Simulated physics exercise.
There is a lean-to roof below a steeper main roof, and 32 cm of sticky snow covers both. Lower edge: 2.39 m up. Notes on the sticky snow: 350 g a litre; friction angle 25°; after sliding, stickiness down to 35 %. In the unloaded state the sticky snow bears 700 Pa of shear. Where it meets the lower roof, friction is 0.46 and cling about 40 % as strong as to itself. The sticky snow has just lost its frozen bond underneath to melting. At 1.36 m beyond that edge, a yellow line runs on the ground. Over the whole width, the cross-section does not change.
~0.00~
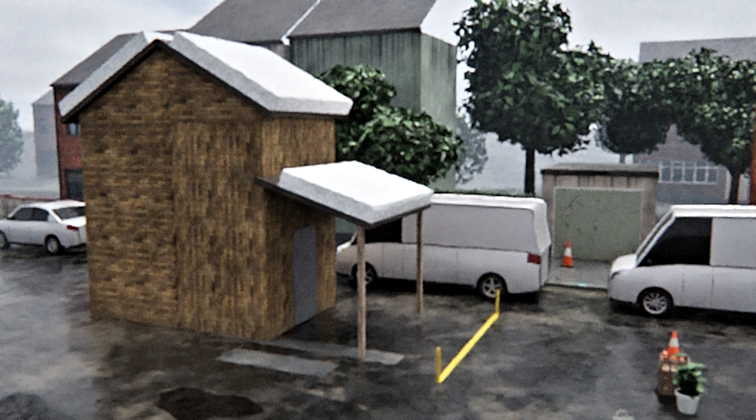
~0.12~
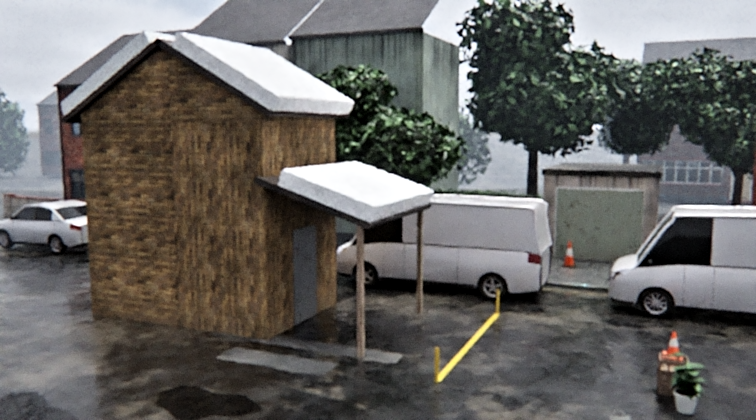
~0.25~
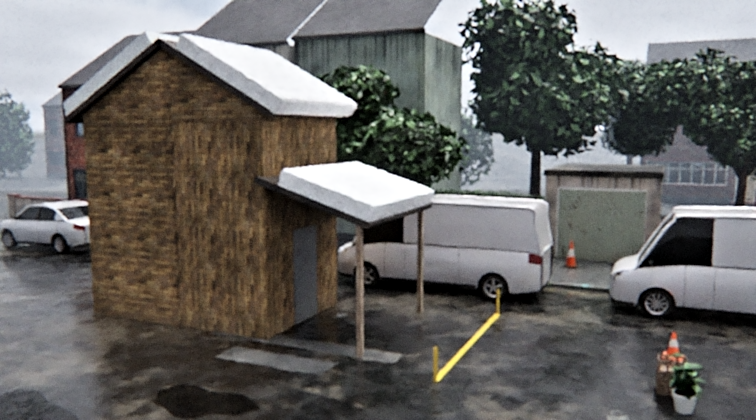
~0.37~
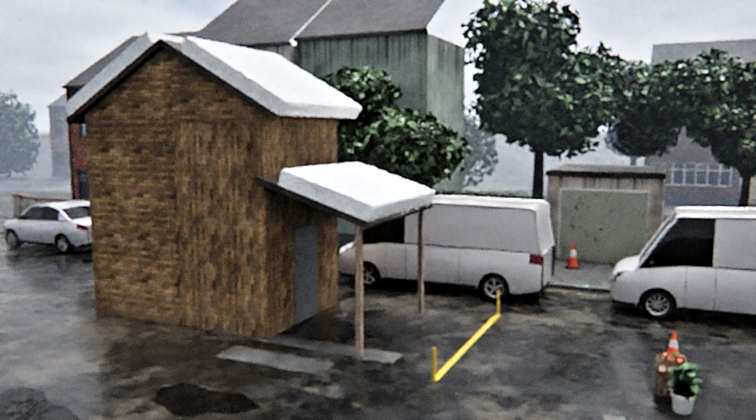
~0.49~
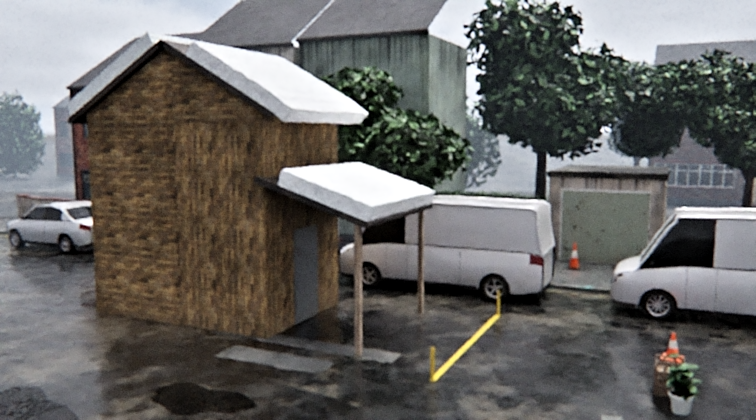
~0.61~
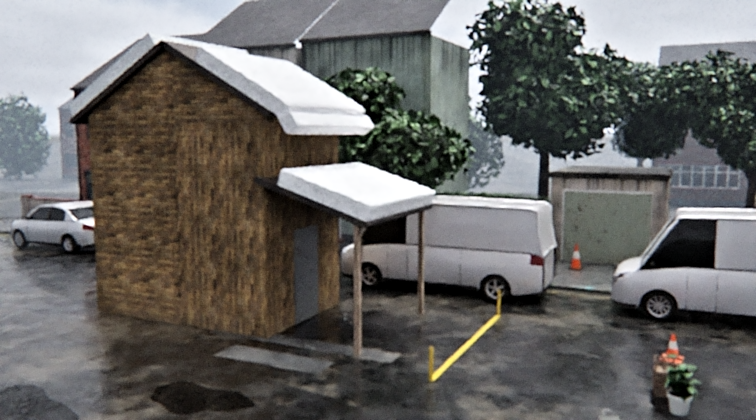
Wet car park with parked white vans, snow on a small brick building's main roof sliding slowly rightward over its eave and cracking.
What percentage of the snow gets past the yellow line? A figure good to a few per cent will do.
I would put it near 42 percent.
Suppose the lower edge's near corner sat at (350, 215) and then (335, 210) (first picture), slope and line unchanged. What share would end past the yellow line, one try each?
Respectively 40 % and 35 %.
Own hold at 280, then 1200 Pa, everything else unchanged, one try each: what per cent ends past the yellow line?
Roughly 50 % followed by roughly 25 %.
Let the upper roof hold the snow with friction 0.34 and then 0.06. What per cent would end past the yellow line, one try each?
Roughly 25 per cent first, roughly 45 per cent second.
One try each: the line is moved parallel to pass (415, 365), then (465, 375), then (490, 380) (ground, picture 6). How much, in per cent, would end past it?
In that order: 55 %, 35 %, 25 %.
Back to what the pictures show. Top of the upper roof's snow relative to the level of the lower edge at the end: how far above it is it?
Roughly 0.9 m.
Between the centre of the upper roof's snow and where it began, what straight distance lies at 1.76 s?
It sits some 3.8 m from where it began.
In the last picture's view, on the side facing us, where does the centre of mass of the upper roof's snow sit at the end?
(458, 331) or thereabouts.
After 1.14 s, none is below the lower edge and 0 % is past the line.
After 1.76 s, 7 % is below the lower edge and 0 % is past the line.
After 2.38 s, 62 % is below the lower edge and 35 % is past the line.
After 3.00 s, 63 % is below the lower edge and 42 % is past the line.
After 3.20 s, 63 % is below the lower edge and 42 % is past the line.
